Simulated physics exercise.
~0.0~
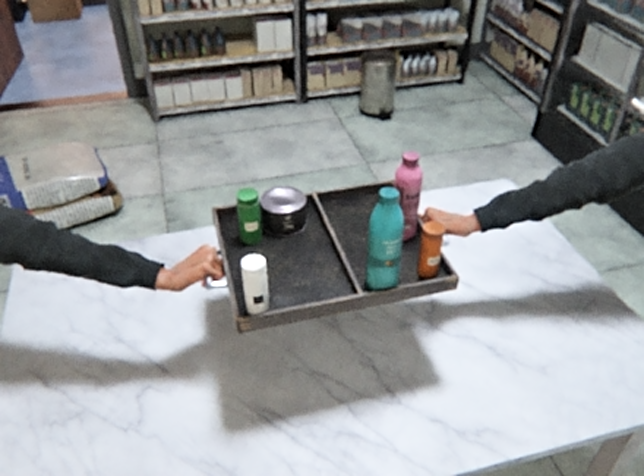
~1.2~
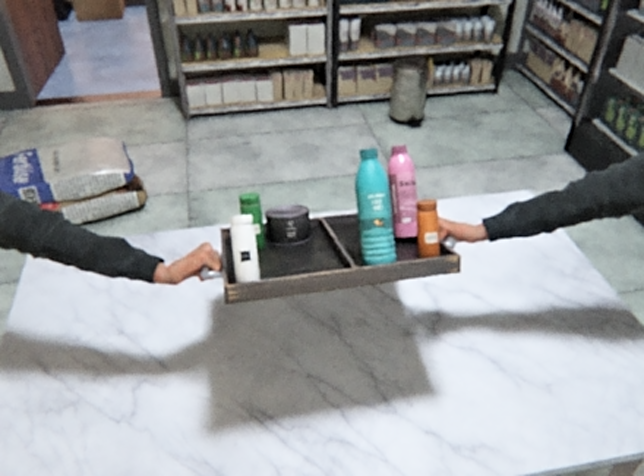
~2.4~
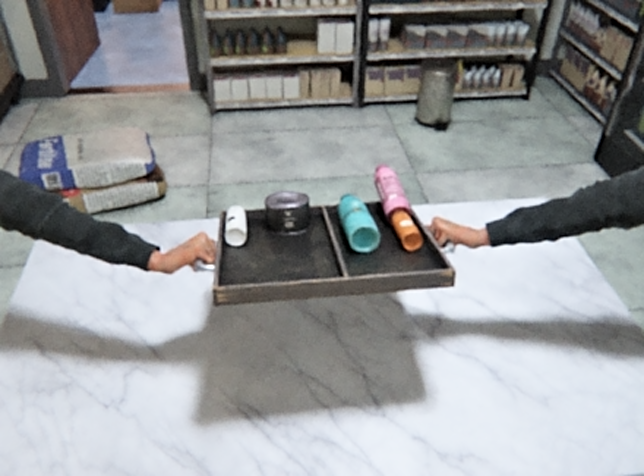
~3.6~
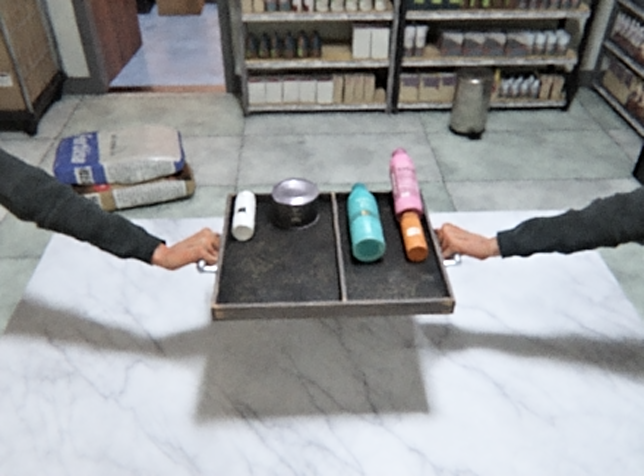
In a shop, two hands tipping a tray away over a marble table, the green bottle vanishing and other bottles toppling flat.
